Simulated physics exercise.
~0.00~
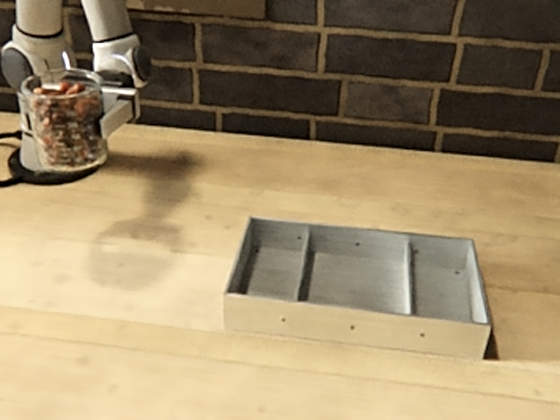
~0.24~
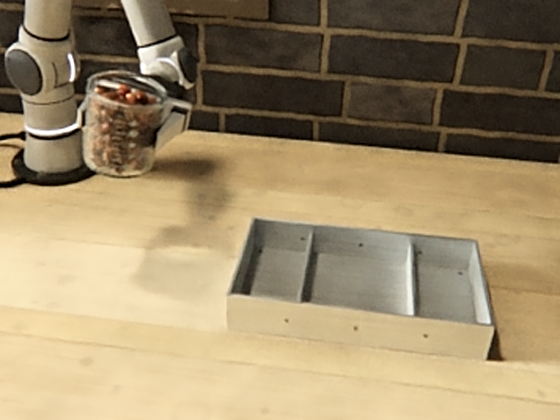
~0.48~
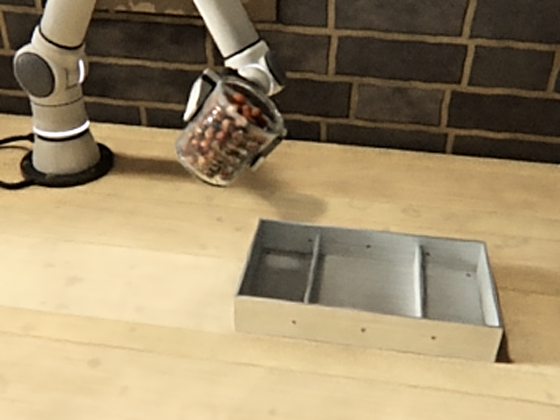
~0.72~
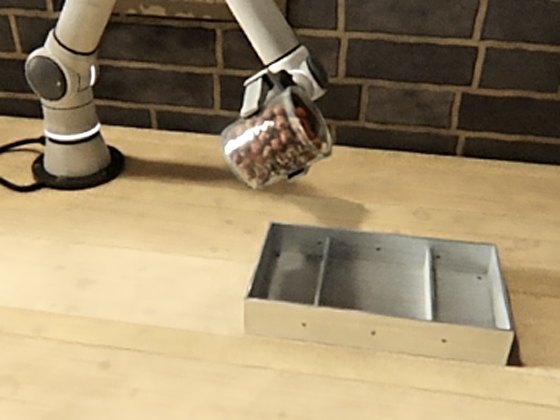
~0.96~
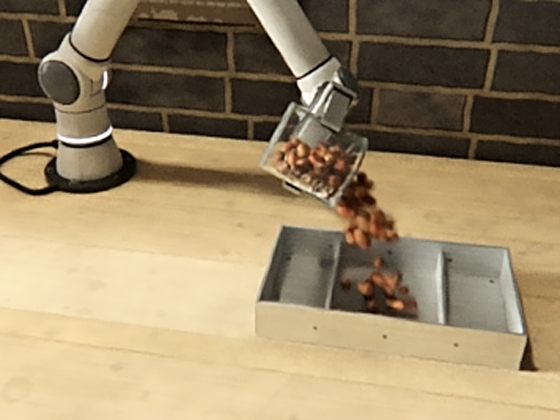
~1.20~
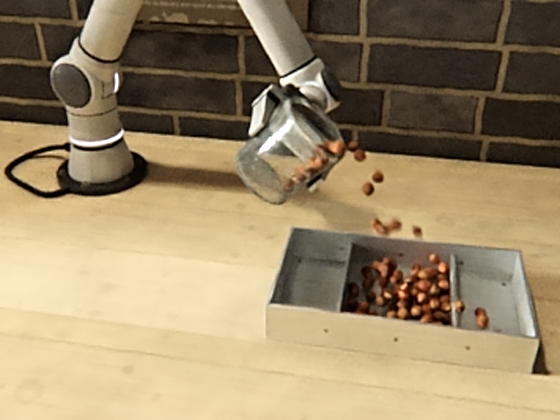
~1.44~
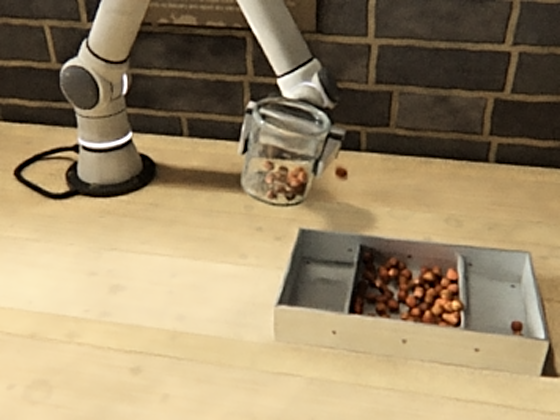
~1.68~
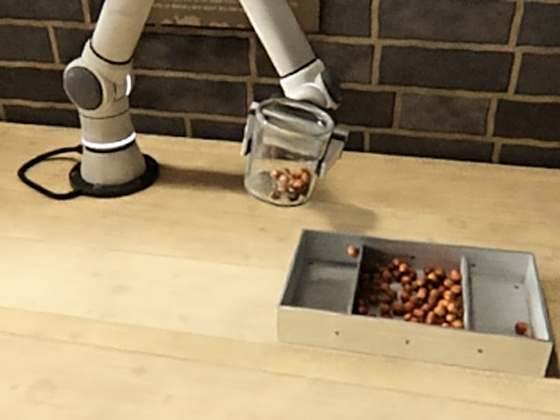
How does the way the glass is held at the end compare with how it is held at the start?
At the start the robot arm holds the glass upright, while at the end it holds it leaning slightly, with a few nuts still inside.
